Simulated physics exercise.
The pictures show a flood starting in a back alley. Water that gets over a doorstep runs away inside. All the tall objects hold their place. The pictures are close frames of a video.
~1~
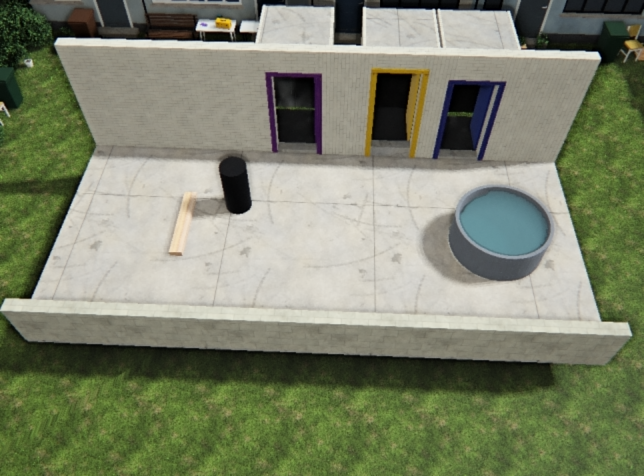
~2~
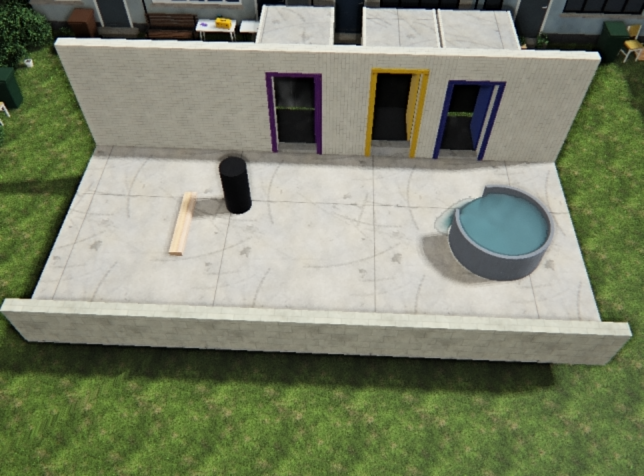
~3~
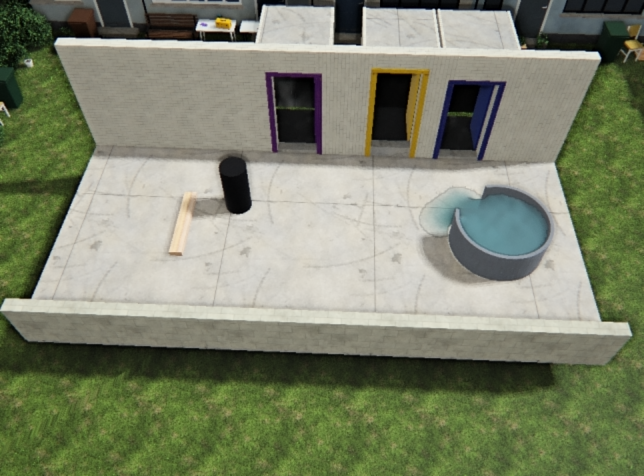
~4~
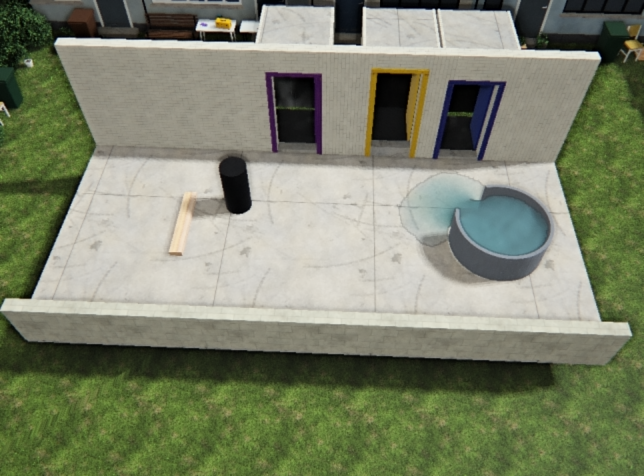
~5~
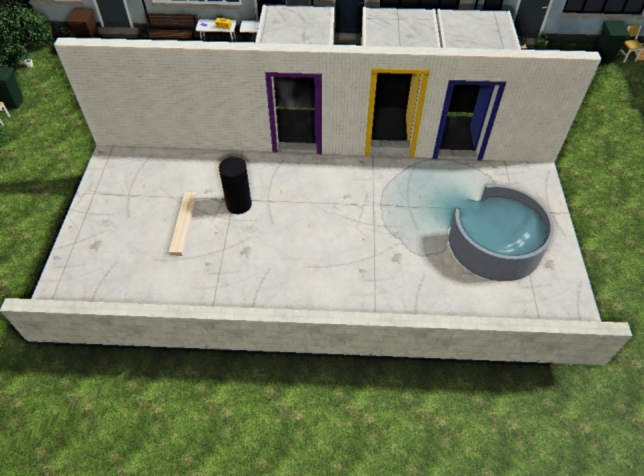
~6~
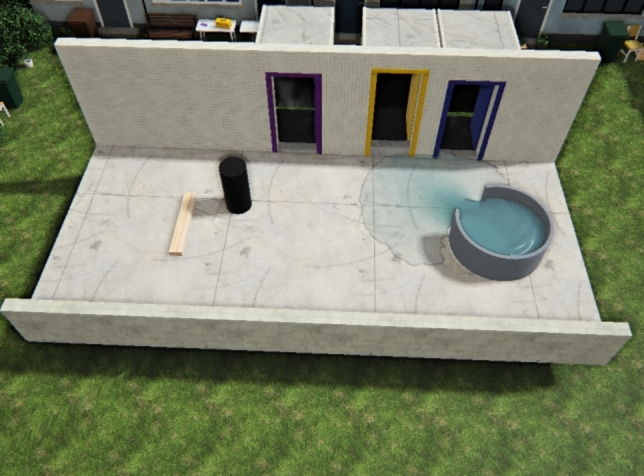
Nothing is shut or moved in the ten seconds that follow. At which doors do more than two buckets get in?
In the end: The yellow door holds within the limit; the blue door floods; the purple door holds within the limit.
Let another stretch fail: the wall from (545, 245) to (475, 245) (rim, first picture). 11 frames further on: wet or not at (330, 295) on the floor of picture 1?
There: Under water.
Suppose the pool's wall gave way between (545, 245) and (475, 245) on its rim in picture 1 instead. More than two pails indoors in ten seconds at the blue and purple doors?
My reading: The blue door stays under; the purple door is under.
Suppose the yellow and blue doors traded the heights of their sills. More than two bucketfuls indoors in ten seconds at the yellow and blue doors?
Then: Yellow door goes over; blue door takes less.
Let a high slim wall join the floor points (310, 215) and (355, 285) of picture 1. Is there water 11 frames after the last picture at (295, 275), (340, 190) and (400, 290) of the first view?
In turn: No water, covered, free of water.
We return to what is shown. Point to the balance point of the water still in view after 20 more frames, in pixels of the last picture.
At about (370, 202).
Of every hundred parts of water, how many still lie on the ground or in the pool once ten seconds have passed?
Near 62 in a hundred.
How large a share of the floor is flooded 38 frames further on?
Close to 50 %.
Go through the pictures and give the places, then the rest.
The first frame shows the round tank at (503, 222) is whole and still.
In the second frame, water pours out on the round tank's far side and has run to a hidden place.
In the third frame, the front is at (466, 191), out from the gap on the round tank's far side.
In the fourth frame, the front is at (442, 176), out from the gap on the round tank's far side.
In the fifth frame, the front is at (415, 167), out from the gap on the round tank's far side.
In the sixth frame, the front is at (390, 157), out from the gap on the round tank's far side.
A moment on, water covers 20 % of the floor; the yellow door wet at the sill, nothing in, the blue door over two buckets in, the purple door wet at the sill, nothing in.
Next, water covers 25 % of the floor; the yellow door wet at the sill, nothing in, the blue door far over two buckets in, the purple door wet at the sill, nothing in.
Then, water covers 40 % of the floor; the yellow door wet at the sill, nothing in, the blue door far over two buckets in, the purple door wet at the sill, nothing in.
Later, water covers 50 % of the floor; the yellow door wet at the sill, nothing in, the blue door far over two buckets in, the purple door wet at the sill, nothing in.
In the end, water covers 65 % of the floor; the yellow door wet at the sill, nothing in, the blue door far over two buckets in, the purple door wet at the sill, nothing in.
